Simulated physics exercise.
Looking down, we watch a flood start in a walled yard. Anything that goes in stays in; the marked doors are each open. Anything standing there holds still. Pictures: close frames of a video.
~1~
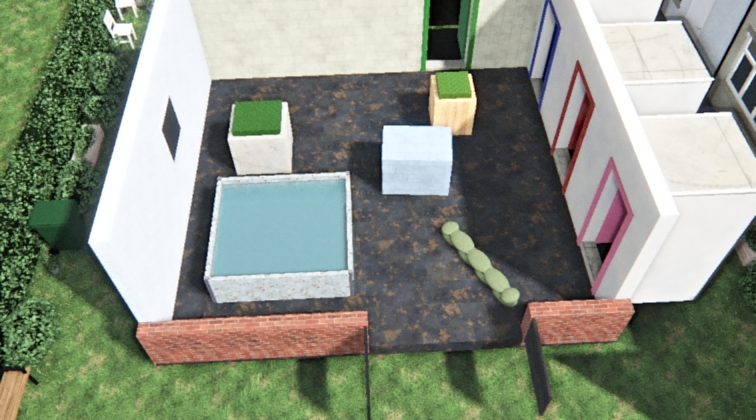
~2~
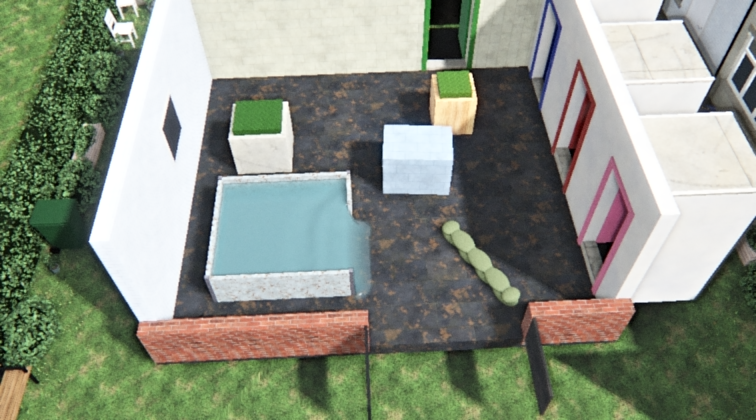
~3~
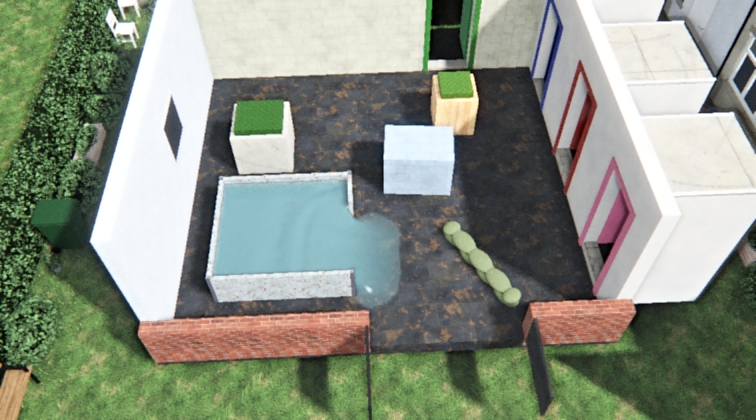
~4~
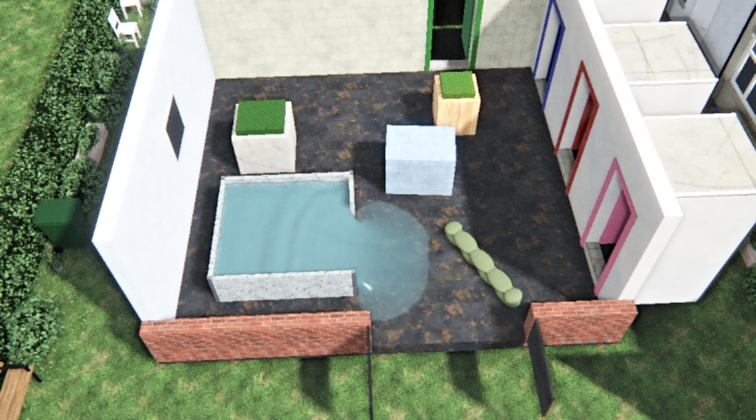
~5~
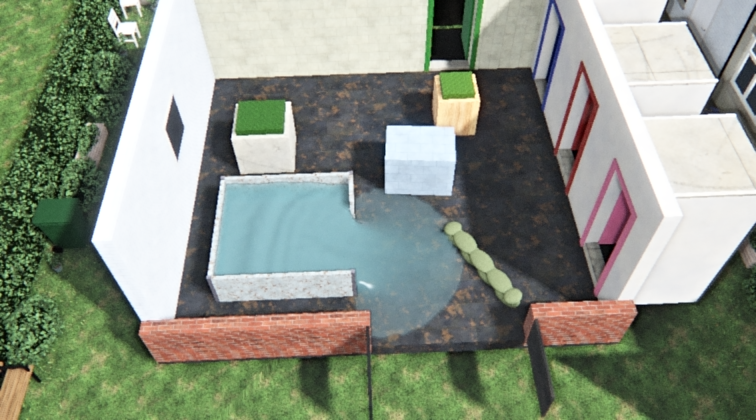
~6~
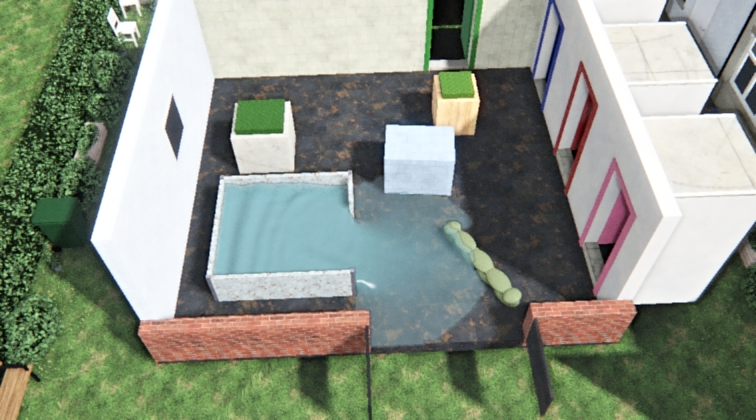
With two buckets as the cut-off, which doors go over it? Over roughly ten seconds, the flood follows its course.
Door by door: The red door stays within two buckets; the pink door stays within two buckets; the blue door goes over two buckets; the green door stays within two buckets.
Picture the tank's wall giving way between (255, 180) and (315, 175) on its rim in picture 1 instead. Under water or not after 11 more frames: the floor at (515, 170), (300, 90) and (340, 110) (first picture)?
Log: Point 1 unreached; point 2 inundated; point 3 inundated.
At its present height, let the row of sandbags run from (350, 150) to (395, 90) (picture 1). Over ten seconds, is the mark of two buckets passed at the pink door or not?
The way I see it, the pink door goes past the limit.
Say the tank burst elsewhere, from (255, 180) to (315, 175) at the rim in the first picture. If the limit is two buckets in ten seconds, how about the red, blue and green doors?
Red door: Below the limit; blue door: Above the limit; green door: Above the limit.
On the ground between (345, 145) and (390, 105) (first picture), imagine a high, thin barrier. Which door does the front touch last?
Outcome: The green door.
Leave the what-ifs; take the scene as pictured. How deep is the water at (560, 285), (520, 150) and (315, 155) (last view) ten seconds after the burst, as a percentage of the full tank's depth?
Depths of roughly 6, 4 and 4 per cent.
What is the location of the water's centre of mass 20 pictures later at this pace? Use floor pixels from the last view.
I'd say around (390, 239).
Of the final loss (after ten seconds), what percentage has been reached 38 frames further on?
Around 75 % of the total, roughly.
A moment on, water covers 25 % of the floor; the red door not reached, the pink door not reached, the blue door not reached, the green door not reached.
Next, water covers 35 % of the floor; the red door wet at the sill, nothing in, the pink door wet at the sill, nothing in, the blue door not reached, the green door not reached.
Then, water covers 40 % of the floor; the red door wet at the sill, nothing in, the pink door wet at the sill, nothing in, the blue door wet at the sill, nothing in, the green door not reached.
Later, water covers 50 % of the floor; the red door wet at the sill, nothing in, the pink door wet at the sill, nothing in, the blue door under two buckets in, the green door wet at the sill, nothing in.
In the end, water covers 70 % of the floor; the red door wet at the sill, nothing in, the pink door wet at the sill, nothing in, the blue door over two buckets in, the green door wet at the sill, nothing in.
